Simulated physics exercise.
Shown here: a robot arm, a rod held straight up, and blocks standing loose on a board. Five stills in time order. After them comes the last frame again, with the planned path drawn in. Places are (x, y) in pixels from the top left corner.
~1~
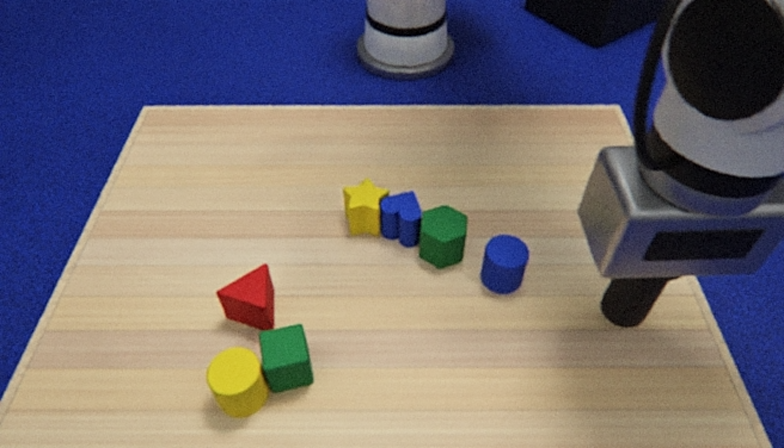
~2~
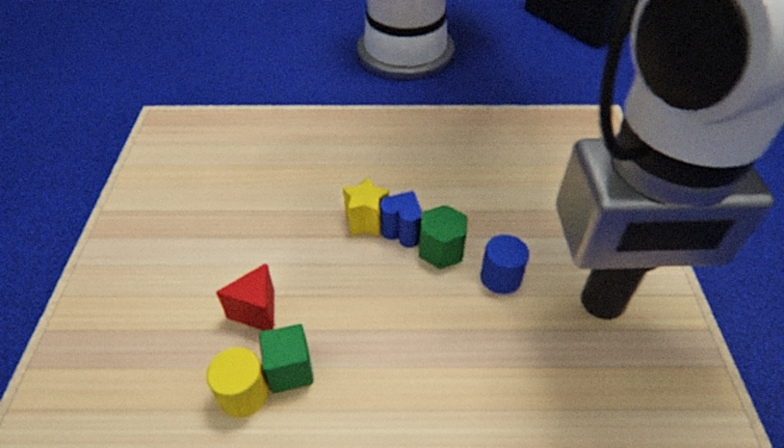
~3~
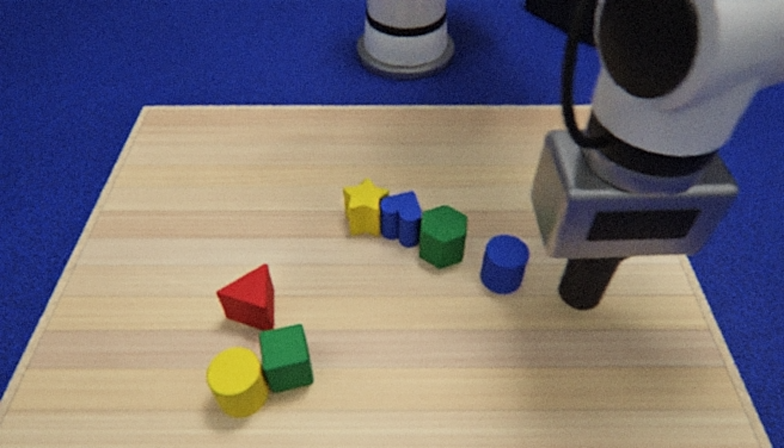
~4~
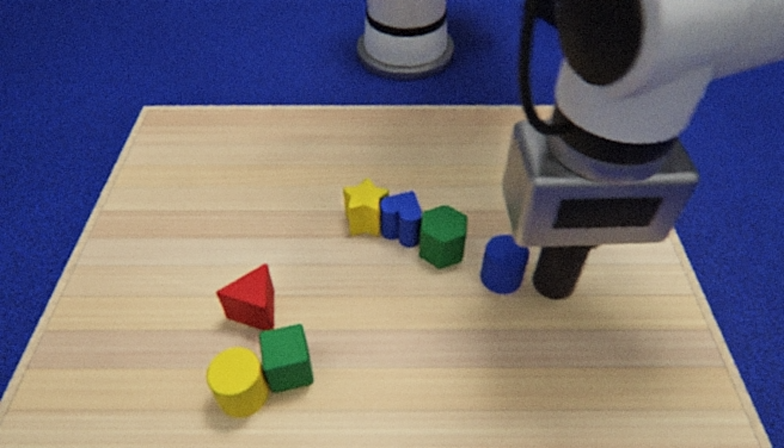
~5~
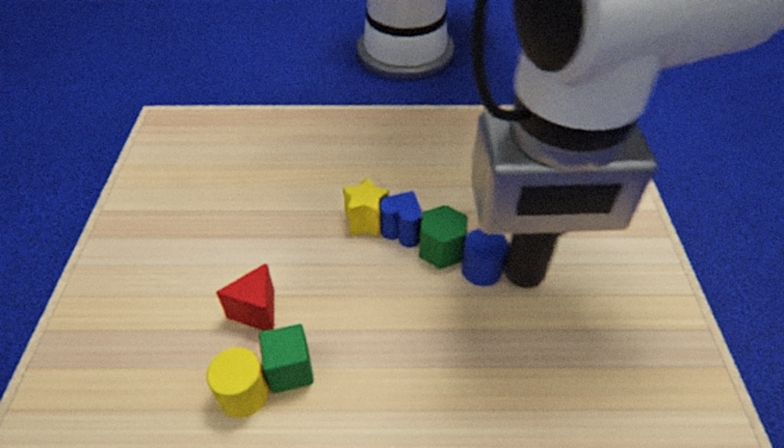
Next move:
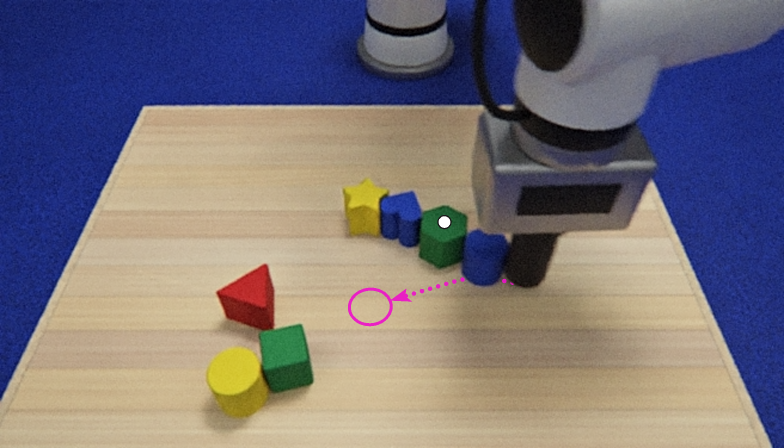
On a pale wooden board over a blue surface, colourful blocks stand in two loose groups as a robot arm holds a dark rod upright at the right. The arm moves steadily left, bringing the rod up to the blue round block, then nudges it a little left, towards the green hexagonal block.
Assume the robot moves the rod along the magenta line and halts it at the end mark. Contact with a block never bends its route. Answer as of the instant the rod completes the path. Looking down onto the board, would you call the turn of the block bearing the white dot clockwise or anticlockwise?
Clockwise rotation.
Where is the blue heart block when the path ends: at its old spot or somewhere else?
Displaced, by a centimetre or more.
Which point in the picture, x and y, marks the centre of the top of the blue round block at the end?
Located at (386, 239).
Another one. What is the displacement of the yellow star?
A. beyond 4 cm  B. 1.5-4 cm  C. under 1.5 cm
B: 1.5-4 cm.
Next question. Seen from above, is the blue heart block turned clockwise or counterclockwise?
Looking down, it rotates anti-clockwise.
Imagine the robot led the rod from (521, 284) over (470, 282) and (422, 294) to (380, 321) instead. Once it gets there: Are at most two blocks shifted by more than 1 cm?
No - that is not the case.
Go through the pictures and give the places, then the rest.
Rod tip (622, 309); block tops, yellow star (365, 194); blue heart block (403, 205); green hexagonal block (444, 222); blue round block (508, 250), in the first picture.
Rod (602, 302); blocks unchanged, in the second picture.
Rod (579, 293); blocks unchanged, in the third picture.
Rod (553, 283); blocks unchanged, in the fourth picture.
Rod (525, 272); yellow star (365, 194); blue heart block (403, 205); green hexagonal block (444, 222); blue round block (487, 243), in the fifth picture.
Path on the board, from (521, 284) by way of (469, 278) and (420, 292) to (370, 306); the dot is on the green hexagonal block.
The first path, step by step. One third of the way, rod (470, 266); yellow star (348, 187), turned 15° anticlockwise; blue heart block (383, 185), turned 45° anticlockwise; green hexagonal block (413, 208), turned 75° clockwise; blue round block (431, 240).
Two thirds of the way, rod (420, 279); yellow star (347, 187), turned 20° anticlockwise; blue heart block (383, 183), turned 50° anticlockwise; green hexagonal block (410, 206), turned 90° clockwise; blue round block (394, 238).
At the end, rod (370, 294); yellow star (347, 187), turned 20° anticlockwise; blue heart block (383, 183), turned 50° anticlockwise; green hexagonal block (410, 206), turned 90° clockwise; blue round block (386, 239).
